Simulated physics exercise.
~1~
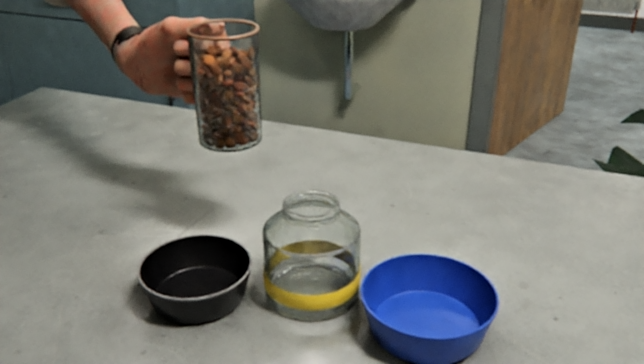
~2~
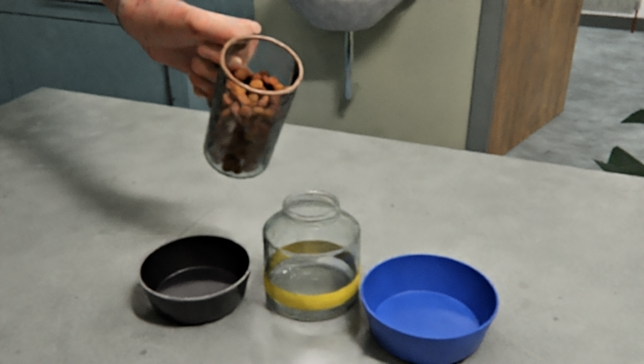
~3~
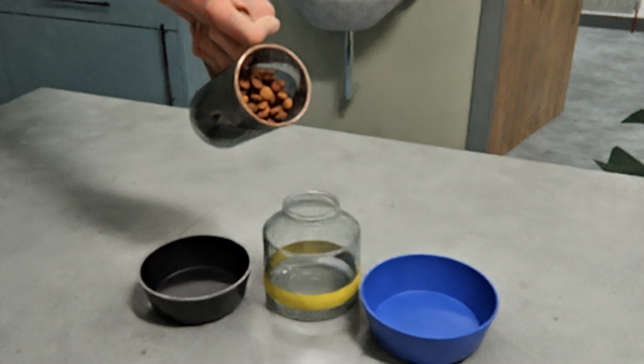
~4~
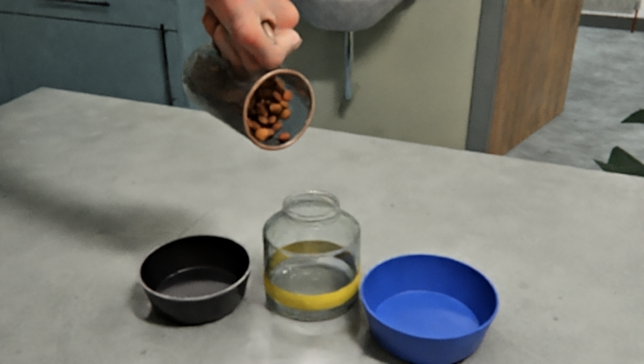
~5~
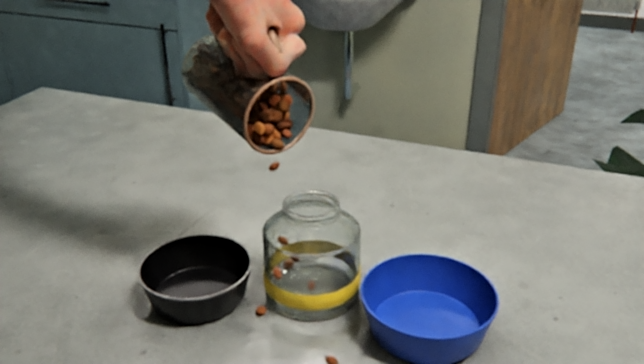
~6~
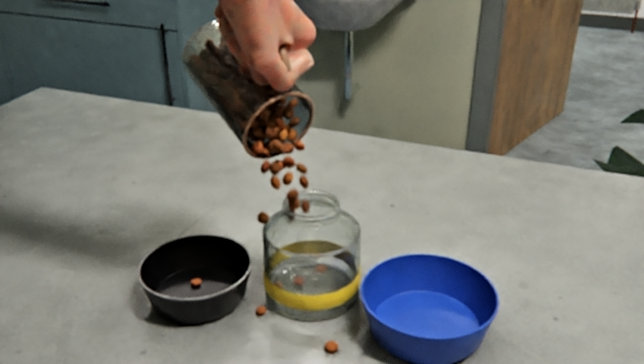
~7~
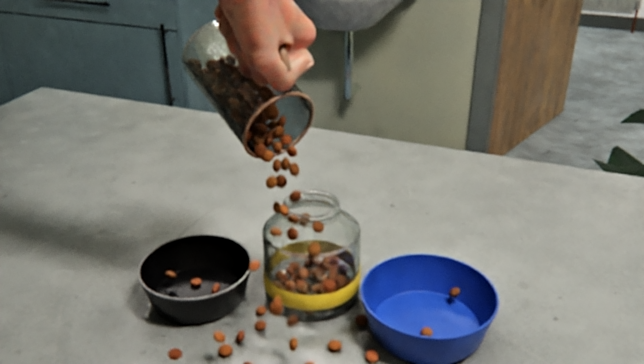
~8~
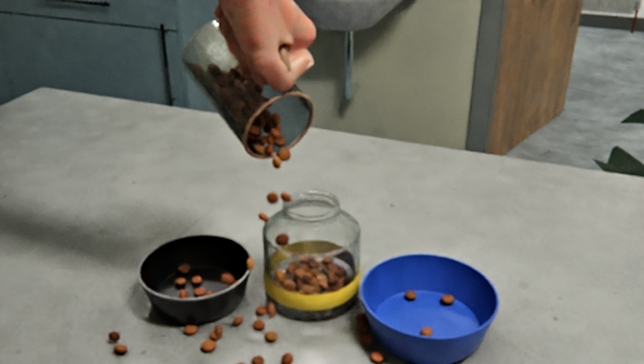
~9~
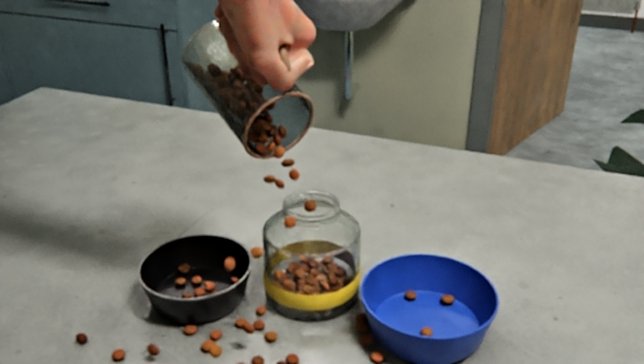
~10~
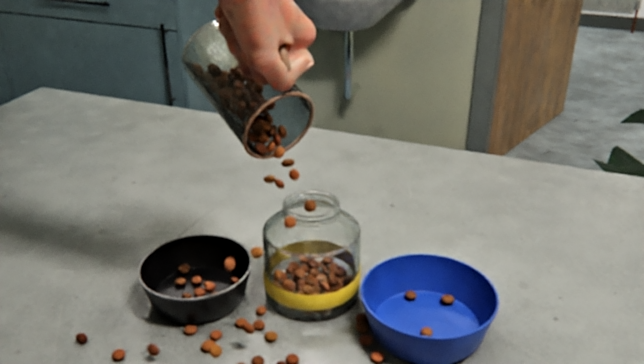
The footage shows a hand tilting a clear cup of brown kibble above a yellow-banded glass jar between a black dish and a blue dish; pieces spill into the jar, across the table and a few into both dishes, with some kibble still in the tipped cup.
